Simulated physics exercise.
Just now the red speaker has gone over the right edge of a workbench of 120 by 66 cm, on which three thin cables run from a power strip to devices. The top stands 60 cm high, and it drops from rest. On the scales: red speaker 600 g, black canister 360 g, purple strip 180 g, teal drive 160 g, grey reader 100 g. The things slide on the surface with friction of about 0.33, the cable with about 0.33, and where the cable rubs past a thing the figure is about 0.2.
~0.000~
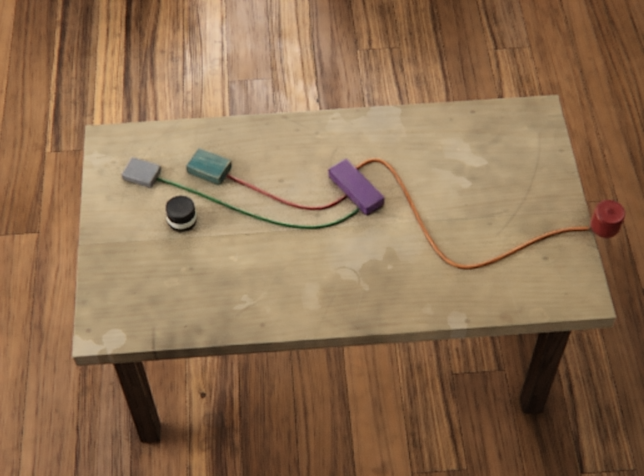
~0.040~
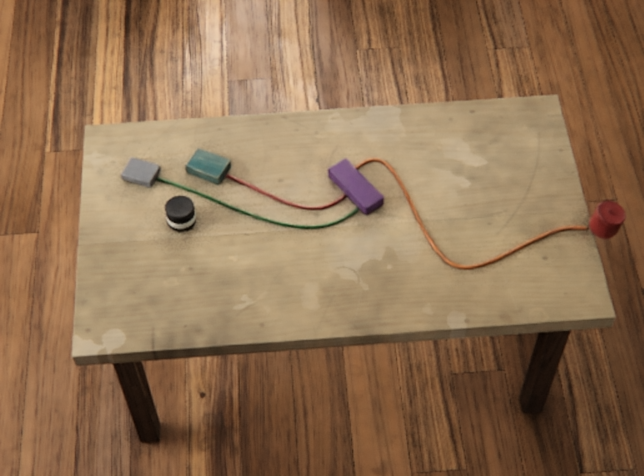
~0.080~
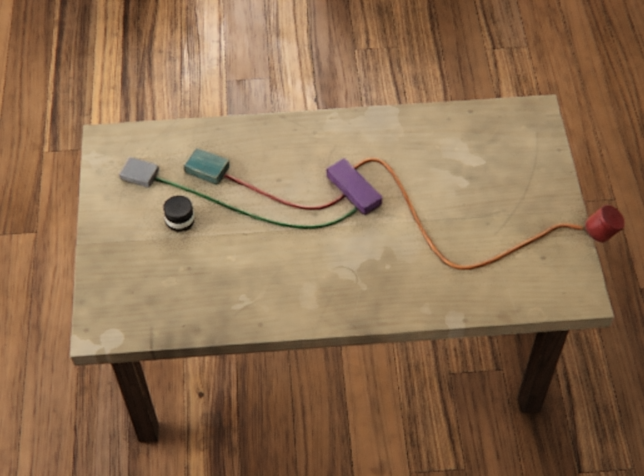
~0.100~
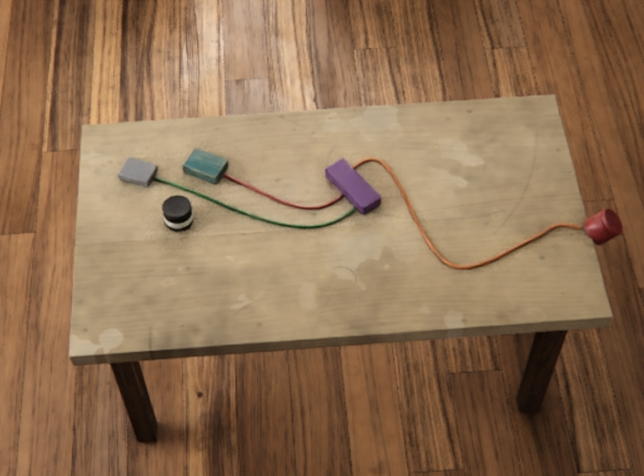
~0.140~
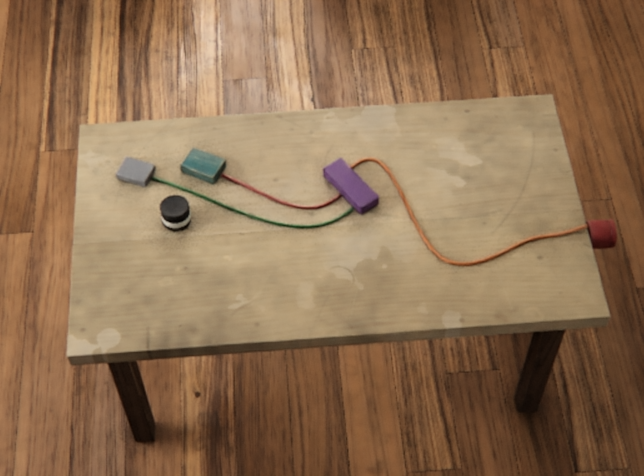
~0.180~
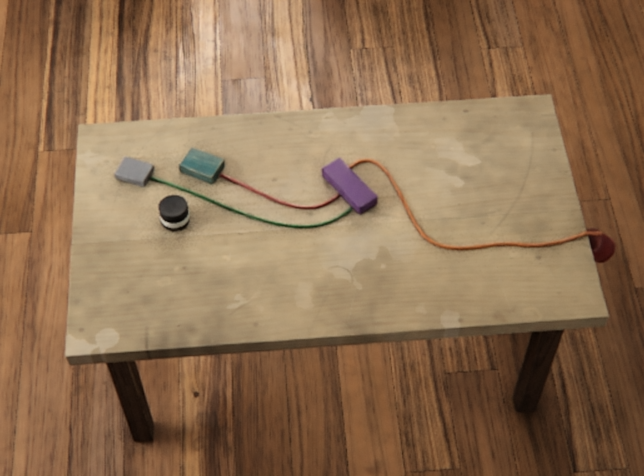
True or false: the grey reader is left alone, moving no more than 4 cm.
False; the grey reader is displaced.
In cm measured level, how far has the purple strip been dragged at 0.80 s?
Shift measured from above: Near 42 cm.
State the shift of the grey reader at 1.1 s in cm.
Offset: Approx. 78 cm.
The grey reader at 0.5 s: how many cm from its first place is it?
Roughly 14 cm.
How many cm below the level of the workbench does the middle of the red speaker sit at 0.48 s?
Depth below the top: Around 45 cm.
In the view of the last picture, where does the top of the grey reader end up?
It ends up near pixel (454, 213).
By 0.5 s, the strip's end of the orange cable at (450, 195); grey reader 13 cm off its start, teal drive 20 cm off its start, purple strip 19 cm off its start.
By 0.8 s, the strip's end of the orange cable at (549, 195); grey reader 62 cm off its start, teal drive 44 cm off its start, purple strip 42 cm off its start.
By 1.1 s, the strip's end of the orange cable at (556, 195); grey reader 77 cm off its start at (454, 213), teal drive 45 cm off its start at (389, 159), purple strip 44 cm off its start at (534, 193).
By 1.4 s, the strip's end of the orange cable at (556, 195); grey reader 77 cm off its start, teal drive 45 cm off its start, purple strip 44 cm off its start.
By 2.6 s, the strip's end of the orange cable at (556, 195); grey reader 77 cm off its start at (454, 213), teal drive 45 cm off its start at (389, 159), purple strip 44 cm off its start at (534, 193), red speaker over the edge.
